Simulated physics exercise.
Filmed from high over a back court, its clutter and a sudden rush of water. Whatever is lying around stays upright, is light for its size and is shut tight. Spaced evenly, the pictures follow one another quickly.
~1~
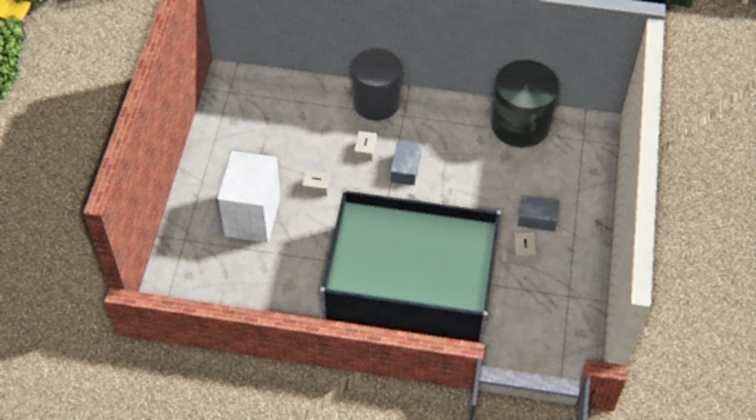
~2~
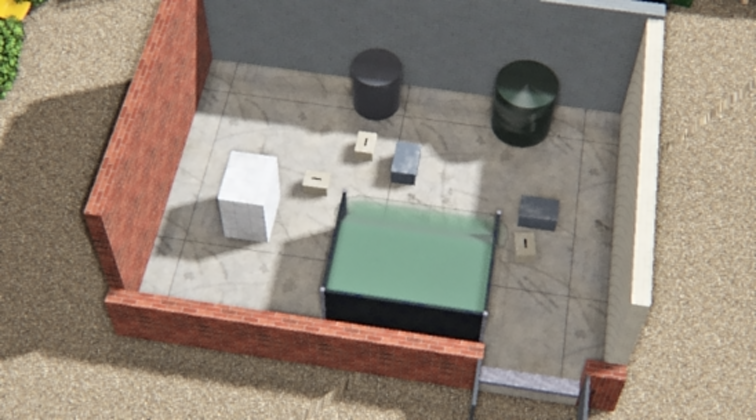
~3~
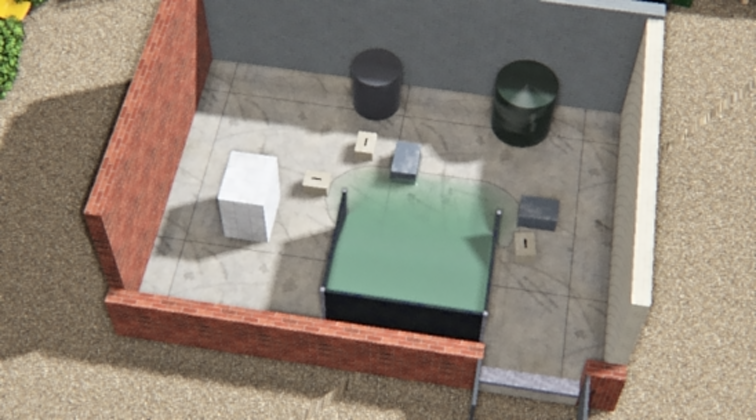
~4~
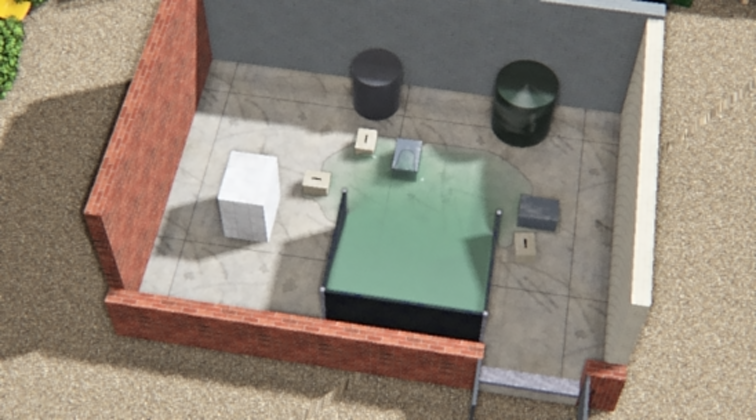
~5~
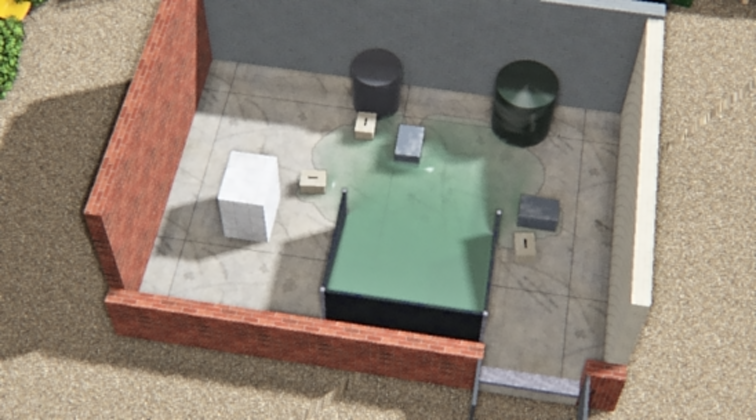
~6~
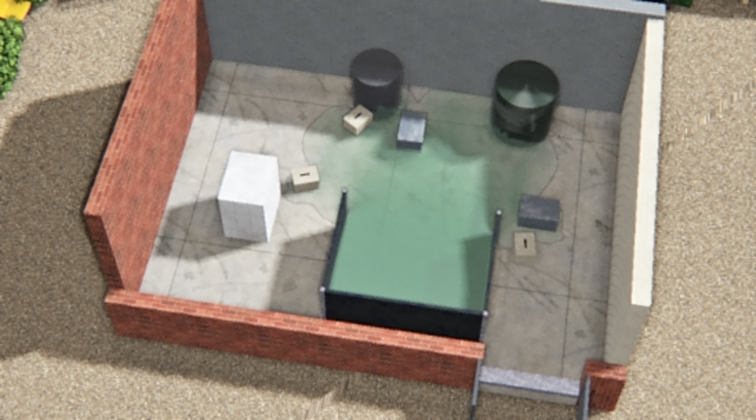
Green water rushed out of the back of a dark-sided tank in a walled yard and spread across the floor, pushing a grey block and then two small pale boxes back toward the rear wall.
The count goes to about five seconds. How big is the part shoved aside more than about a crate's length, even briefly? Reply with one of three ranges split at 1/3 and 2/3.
2/3 or more.
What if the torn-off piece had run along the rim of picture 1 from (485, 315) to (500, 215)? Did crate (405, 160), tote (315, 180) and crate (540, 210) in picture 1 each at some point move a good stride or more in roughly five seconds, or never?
First under that mark, then under that mark, then beyond that mark.
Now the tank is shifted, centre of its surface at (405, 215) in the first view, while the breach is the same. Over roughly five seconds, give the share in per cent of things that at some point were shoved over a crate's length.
Estimate: Near 100 per cent of them.
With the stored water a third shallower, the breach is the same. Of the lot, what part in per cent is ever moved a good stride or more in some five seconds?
Share: Close to 100 %.
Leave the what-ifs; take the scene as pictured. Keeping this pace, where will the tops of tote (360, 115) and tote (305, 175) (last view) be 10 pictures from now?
The first top is near (211, 76) and the second near (259, 161).
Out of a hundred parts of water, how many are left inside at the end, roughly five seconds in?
By my count, 98 per cent.
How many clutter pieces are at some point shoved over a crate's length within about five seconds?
So the number is 5.
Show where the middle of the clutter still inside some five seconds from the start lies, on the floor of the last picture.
Mean floor position: Approx. (289, 285) px, last view.
A moment on, 3 of 5 are well off their spots; 2 afloat.
Next, 3 of 5 are well off their spots; 2 afloat.
Later, 5 of 5 are well off their spots; 2 afloat.
In the end, 5 of 5 are well off their spots, and 5 have been at some point; 4 afloat.
